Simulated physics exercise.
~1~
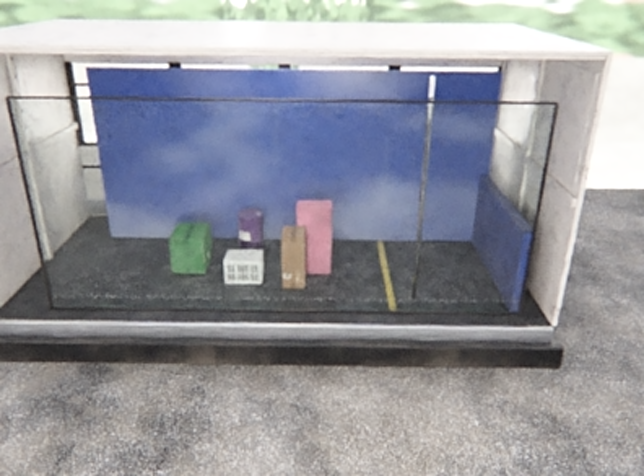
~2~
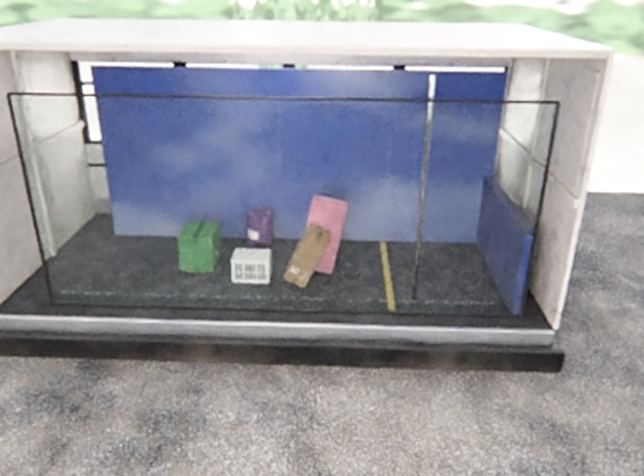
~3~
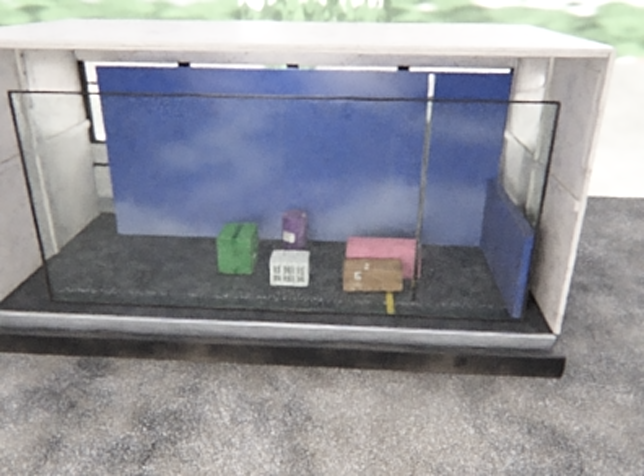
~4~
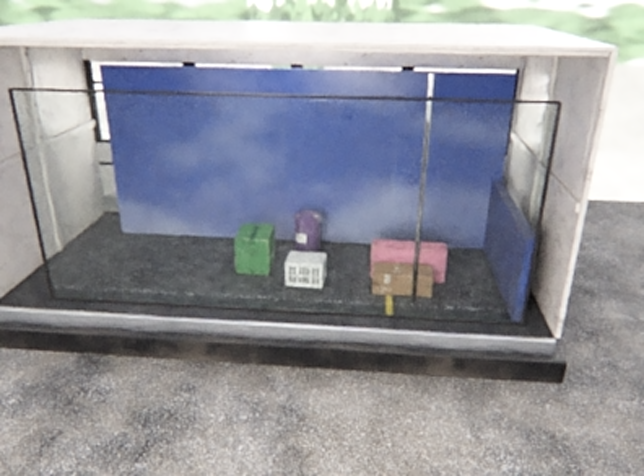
Five loose goods slide right as the tall pink and brown boxes topple past the yellow line.
